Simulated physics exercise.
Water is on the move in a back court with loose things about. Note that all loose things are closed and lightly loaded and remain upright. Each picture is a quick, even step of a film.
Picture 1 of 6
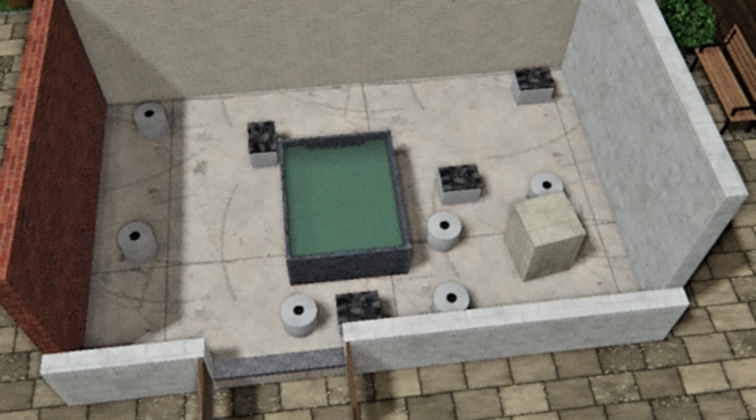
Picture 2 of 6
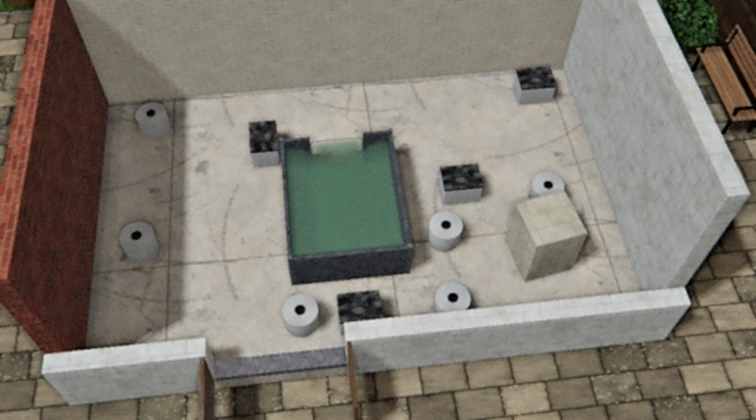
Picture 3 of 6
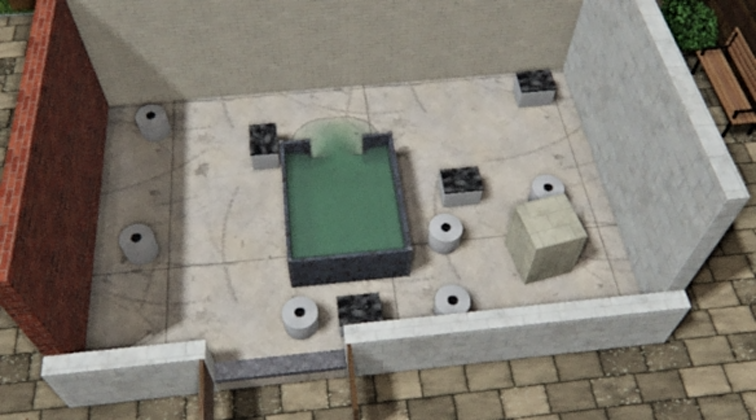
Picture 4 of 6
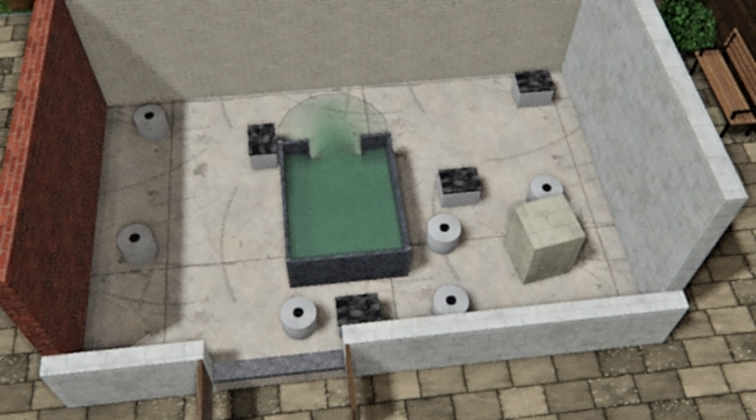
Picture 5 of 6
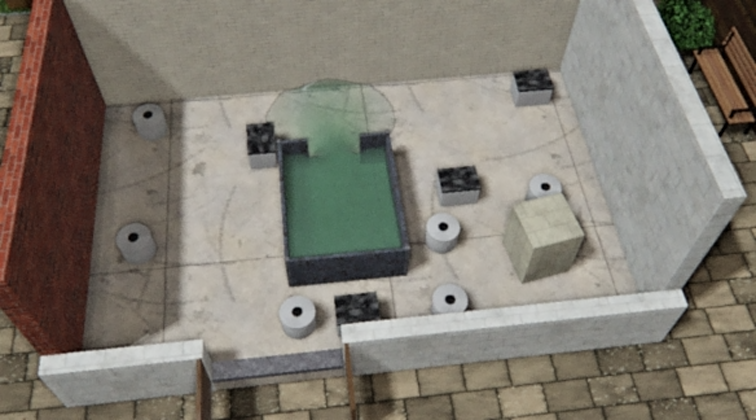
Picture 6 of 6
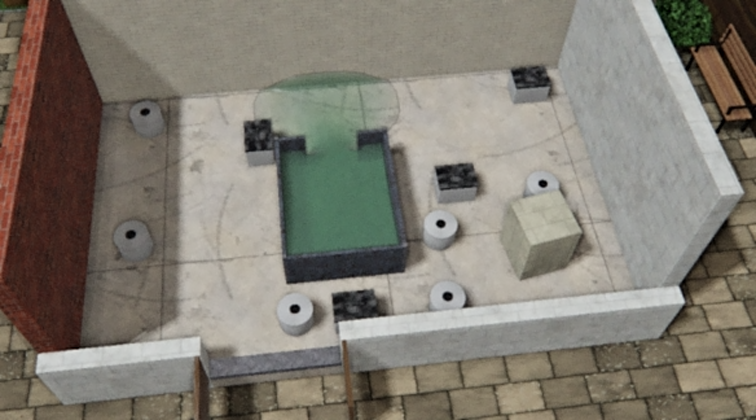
Green water pours through a gap in a dark tank's back wall and spreads across the floor.
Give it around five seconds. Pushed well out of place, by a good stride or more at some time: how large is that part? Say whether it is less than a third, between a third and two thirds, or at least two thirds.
It is less than a third.
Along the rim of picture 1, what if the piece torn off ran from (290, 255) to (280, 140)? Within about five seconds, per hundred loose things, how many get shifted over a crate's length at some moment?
My estimate is some 50 per cent of them.
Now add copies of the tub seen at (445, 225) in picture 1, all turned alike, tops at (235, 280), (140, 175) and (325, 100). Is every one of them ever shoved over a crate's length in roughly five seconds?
Going by the order given: Stays in place, travels that far, travels that far.
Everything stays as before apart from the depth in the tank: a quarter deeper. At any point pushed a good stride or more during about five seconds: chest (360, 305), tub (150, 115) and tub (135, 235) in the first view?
Order as given: Not past it; displaced that much; displaced that much.
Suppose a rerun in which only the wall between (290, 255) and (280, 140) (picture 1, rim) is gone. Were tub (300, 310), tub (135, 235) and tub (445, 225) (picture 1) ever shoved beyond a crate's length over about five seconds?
The first: Got that far; the second: Got that far; the third: Never got that far.
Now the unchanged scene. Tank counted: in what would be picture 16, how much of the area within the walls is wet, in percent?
35 per cent.
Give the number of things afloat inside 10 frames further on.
That makes 0.
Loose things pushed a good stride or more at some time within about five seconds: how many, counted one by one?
My count comes to 3.
A moment on, 0 of 10 are well off their spots; 0 afloat.
Next, 0 of 10 are well off their spots; 0 afloat.
Later, 2 of 10 are well off their spots; 2 afloat.
In the end, 3 of 10 are well off their spots, and 3 have been at some point; 2 afloat.
